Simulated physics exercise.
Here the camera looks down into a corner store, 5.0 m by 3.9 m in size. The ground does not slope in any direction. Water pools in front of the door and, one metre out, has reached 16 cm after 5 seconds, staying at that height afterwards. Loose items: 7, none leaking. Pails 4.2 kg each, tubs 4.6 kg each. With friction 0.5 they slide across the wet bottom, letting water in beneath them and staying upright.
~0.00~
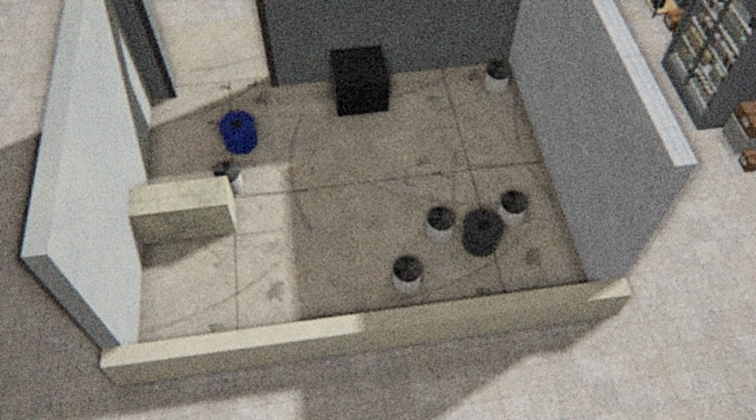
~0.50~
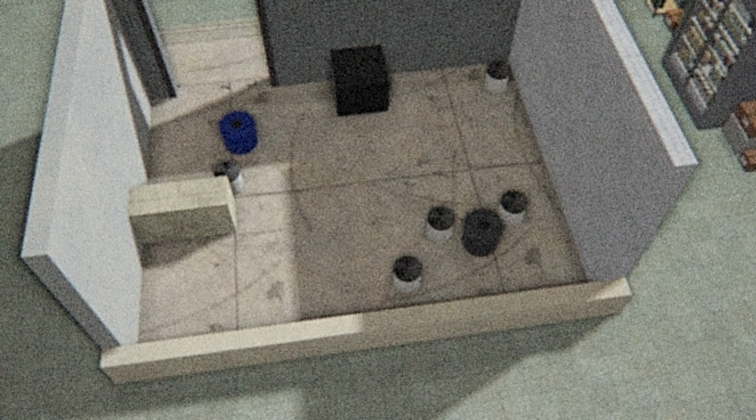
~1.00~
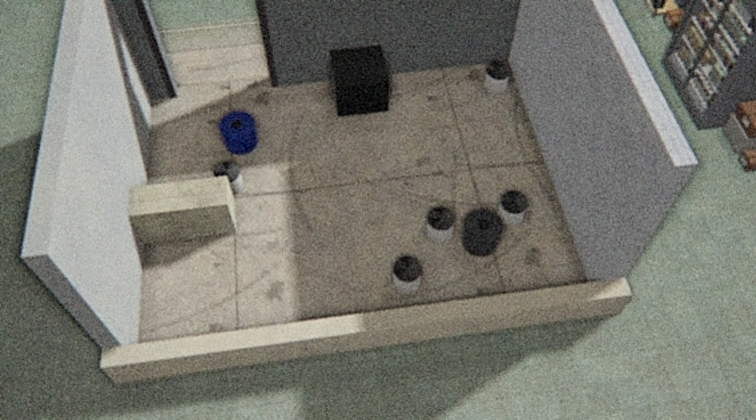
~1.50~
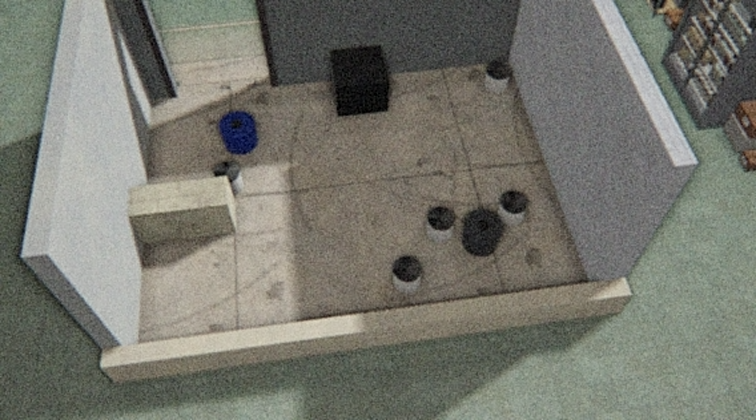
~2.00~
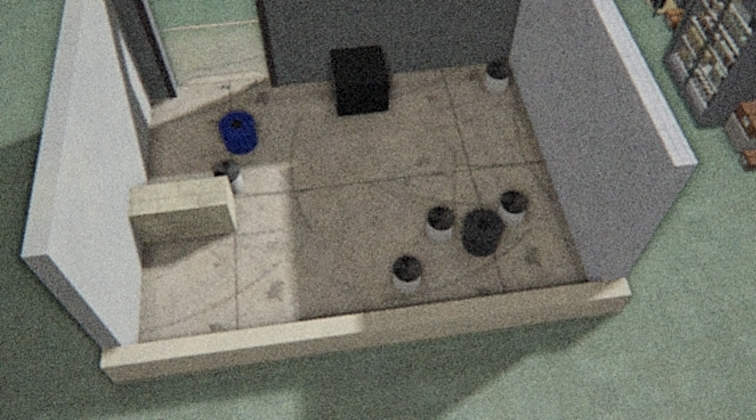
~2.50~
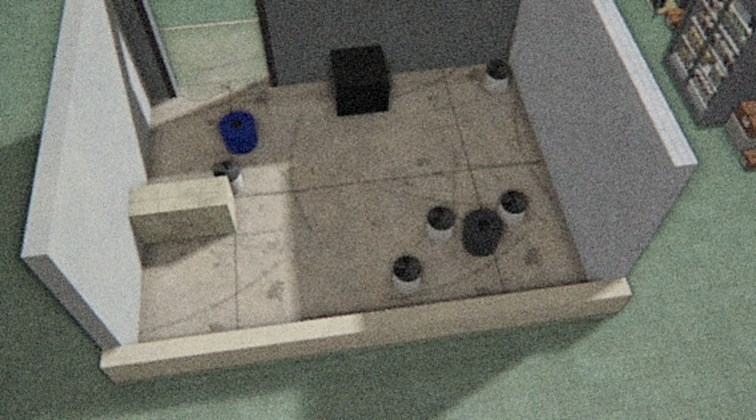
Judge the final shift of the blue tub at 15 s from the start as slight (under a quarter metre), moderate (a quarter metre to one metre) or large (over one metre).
I'd say it gets moved far off.
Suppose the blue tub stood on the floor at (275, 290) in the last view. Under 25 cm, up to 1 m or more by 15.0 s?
It creeps a little.
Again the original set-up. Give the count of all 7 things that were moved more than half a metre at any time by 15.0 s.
By my count, 7.
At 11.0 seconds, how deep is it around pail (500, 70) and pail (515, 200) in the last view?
Around 1 cm and 5 cm.
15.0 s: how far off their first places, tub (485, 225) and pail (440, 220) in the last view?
They've ended up 200 cm and 150 cm away, in that order.
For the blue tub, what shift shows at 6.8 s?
Some 200 cm from the start.
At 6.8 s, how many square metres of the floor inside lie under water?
Roughly 9.0 m2.
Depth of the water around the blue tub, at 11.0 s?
Close to 7 centimetres.
After 3.5 s the blue tub is near (237, 124), 0.0 m from its start, aground; 0 afloat.
After 6.8 s the blue tub is near (326, 228), 2.0 m from its start, aground; 0 afloat.
After 11.0 s the blue tub is near (512, 263), 3.8 m from its start, afloat; 5 afloat.
After 15.0 s the blue tub is near (530, 133), 3.7 m from its start, afloat; 7 afloat.
